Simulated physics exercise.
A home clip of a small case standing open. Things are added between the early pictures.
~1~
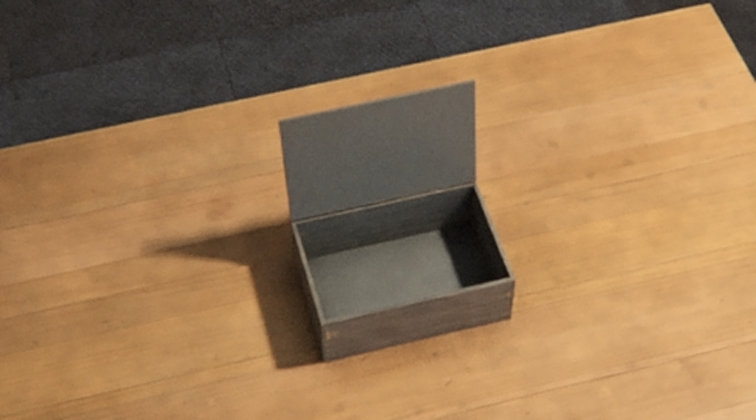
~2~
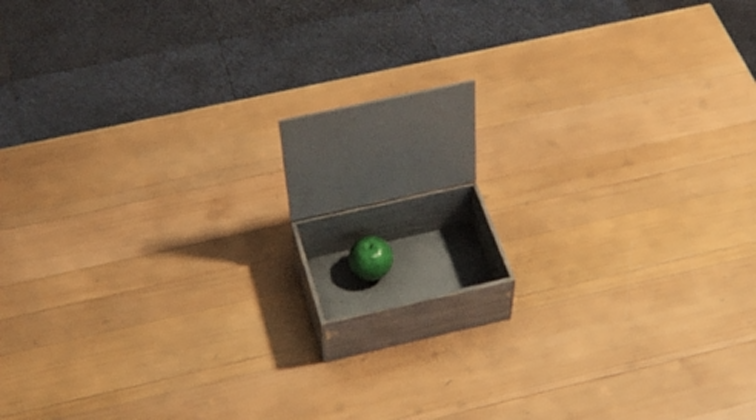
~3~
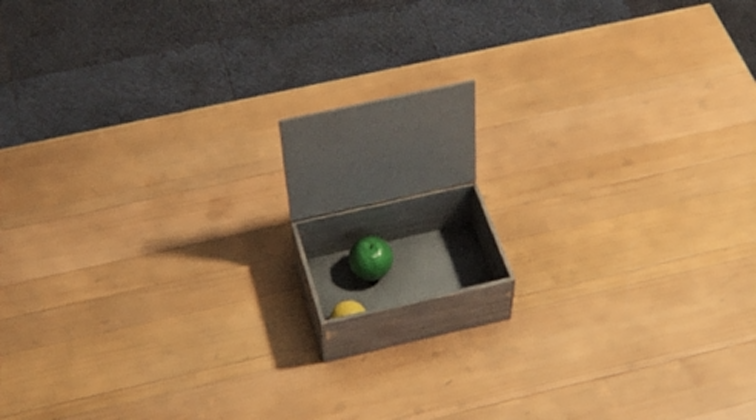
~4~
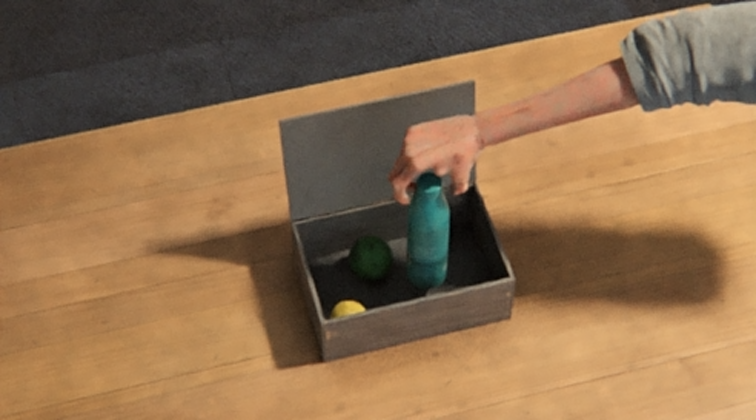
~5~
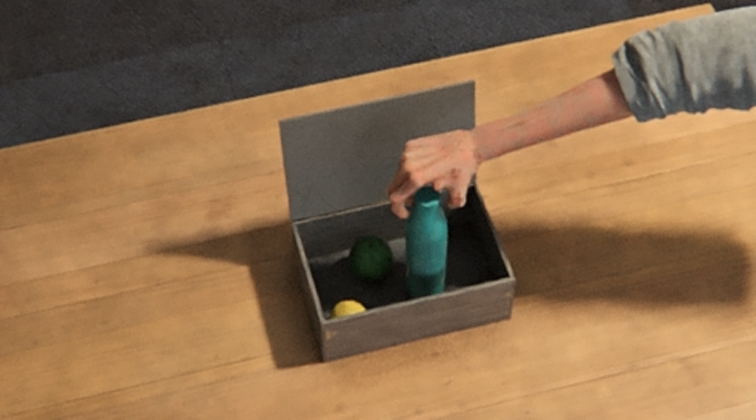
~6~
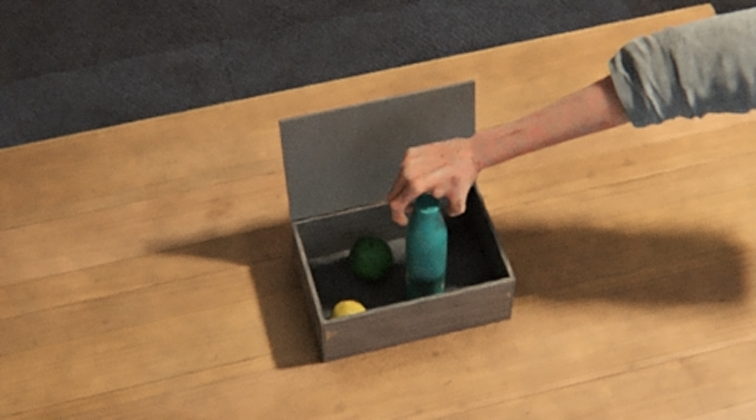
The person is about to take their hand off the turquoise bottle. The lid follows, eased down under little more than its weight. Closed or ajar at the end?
It is held up.
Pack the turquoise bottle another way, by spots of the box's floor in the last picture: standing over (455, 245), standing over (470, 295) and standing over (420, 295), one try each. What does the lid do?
In the first case it is held up; in the second case it stays ajar; in the third case it is held up.
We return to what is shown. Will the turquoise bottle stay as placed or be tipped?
The turquoise bottle ends up tilted.
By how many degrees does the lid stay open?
About 25°.
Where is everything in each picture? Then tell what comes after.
The last thing is not in view yet, in the first frame.
The last thing is not in view yet; green apple (371, 259), in the second frame.
The last thing is not in view yet; green apple (371, 259), in the third frame.
On its way; turquoise bottle (428, 230); green apple (371, 259), in the fourth frame.
On its way; turquoise bottle (426, 243); green apple (371, 259), in the fifth frame.
In place under the hand; turquoise bottle (426, 249); green apple (371, 259), in the sixth frame.
Then, 1.30 s later than the last frame, lid 78° above the rim.
Then, 1.80 s later than the last frame, lid 49° above the rim; turquoise bottle tilted by 4° near (427, 253).
Then, 2.30 s later than the last frame, lid 26° above the rim; turquoise bottle tilted by 29° near (435, 274).
When it is over, lid 26° above the rim; moved from the start, turquoise bottle; the other 2 as before. End places, in pixels of the last picture, turquoise bottle near (435, 274).
